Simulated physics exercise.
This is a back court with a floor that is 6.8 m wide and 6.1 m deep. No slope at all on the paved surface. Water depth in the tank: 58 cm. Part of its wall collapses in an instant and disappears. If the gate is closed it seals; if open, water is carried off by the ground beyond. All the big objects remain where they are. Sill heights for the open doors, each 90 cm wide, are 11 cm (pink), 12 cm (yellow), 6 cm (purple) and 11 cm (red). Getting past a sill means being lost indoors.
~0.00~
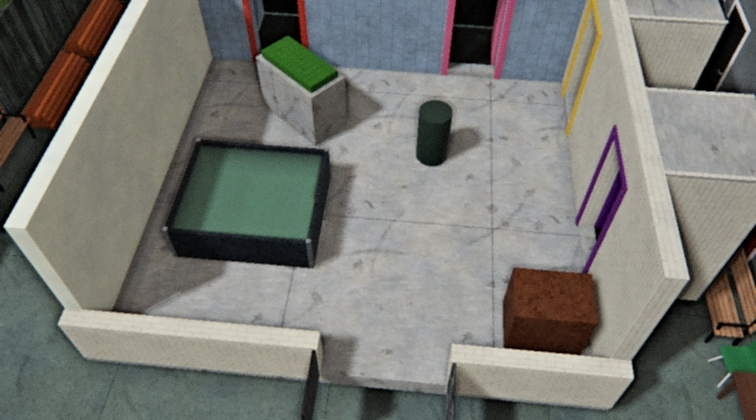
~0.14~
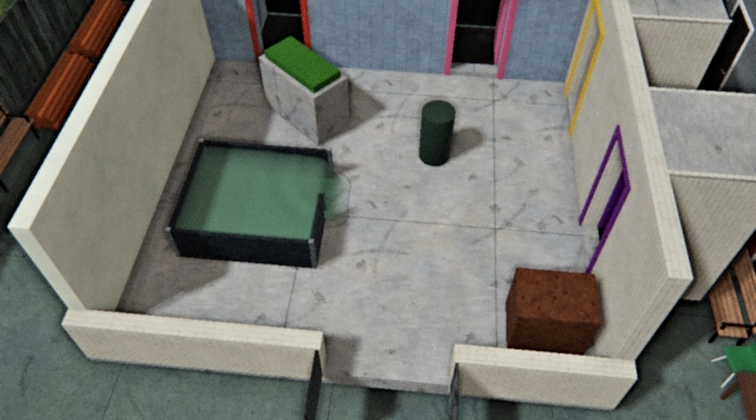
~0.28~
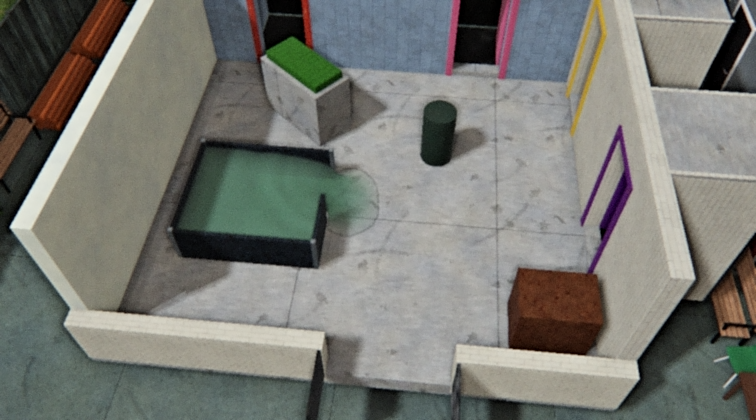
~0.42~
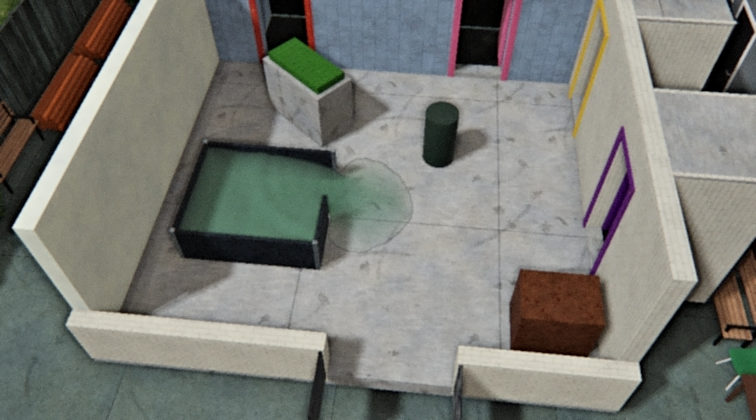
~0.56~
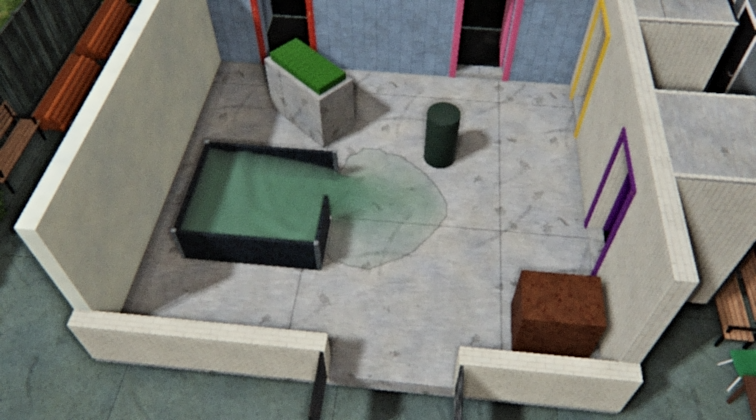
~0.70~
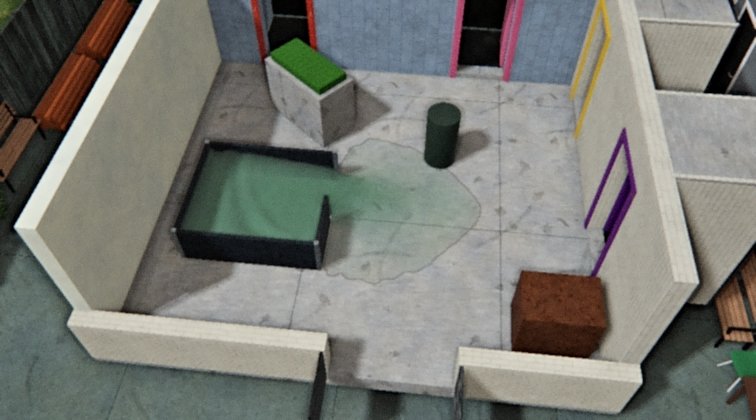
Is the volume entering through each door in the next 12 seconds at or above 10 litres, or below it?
My prediction: The pink door will not let too much through; the yellow door will not let too much through; the purple door will let too much through; the red door will not let too much through.
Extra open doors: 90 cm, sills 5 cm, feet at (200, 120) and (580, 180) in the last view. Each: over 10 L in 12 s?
Check, in order - pass / fail.
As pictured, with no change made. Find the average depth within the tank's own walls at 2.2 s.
Depth, averaged: Around 34 centimetres.
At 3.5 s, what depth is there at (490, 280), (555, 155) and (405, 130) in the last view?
About 2, 10 and 3 cm respectively.
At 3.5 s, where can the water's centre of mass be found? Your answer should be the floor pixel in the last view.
Around (381, 204).
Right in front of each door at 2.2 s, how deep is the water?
Door by door in cm, pink shows 6, yellow shows 2, purple shows 14, red shows 0.
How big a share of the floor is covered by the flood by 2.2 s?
I'd say around 40 %.
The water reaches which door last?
Red.
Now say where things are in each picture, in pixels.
The first frame shows the tank at (251, 191) is whole and still, 58 cm deep.
In the second frame, the front is at (340, 221), 0.5 m from the gap at (325, 190); 0.2 m2 of floor is under water; 58 cm left at the back of the tank.
In the third frame, the front is at (364, 226), 0.8 m from the gap at (327, 192); 0.7 m2 of floor is under water; 58 cm left at the back of the tank.
In the fourth frame, the front is at (404, 218), 1.3 m from the gap at (329, 193); 1.7 m2 of floor is under water; 58 cm left at the back of the tank.
In the fifth frame, the front is at (440, 202), 1.8 m from the gap at (330, 194); 2.8 m2 of floor is under water; 58 cm left at the back of the tank.
In the sixth frame, the front is at (474, 205), 2.3 m from the gap at (331, 194); 4.0 m2 of floor is under water; 54 cm left at the back of the tank.
After 1.4 s water covers 30 % of the floor and is deepest (32 cm) near (343, 196); pink door not reached, yellow door not reached, purple door not reached, red door not reached.
After 2.2 s water covers 40 % of the floor and is deepest (26 cm) near (343, 196); pink door 6 cm at the sill, 0 L in, yellow door 2 cm at the sill, 0 L in, purple door 14 cm at the sill, 17 L in, red door not reached.
After 3.5 s water covers 45 % of the floor and is deepest (20 cm) near (562, 90); pink door 8 cm at the sill, 0 L in, yellow door 7 cm at the sill, 0 L in, purple door 16 cm at the sill, 87 L in, red door not reached.
After 7.0 s water covers 65 % of the floor and is deepest (12 cm) near (562, 90); pink door 9 cm at the sill, 1 L in, yellow door 10 cm at the sill, 2 L in, purple door 9 cm at the sill, 151 L in, red door 2 cm at the sill, 0 L in.
After 12.0 s water covers 95 % of the floor and is deepest (8 cm) near (220, 65); pink door 5 cm at the sill, 1 L in, yellow door 7 cm at the sill, 2 L in, purple door 7 cm at the sill, 171 L in, red door 5 cm at the sill, 0 L in.
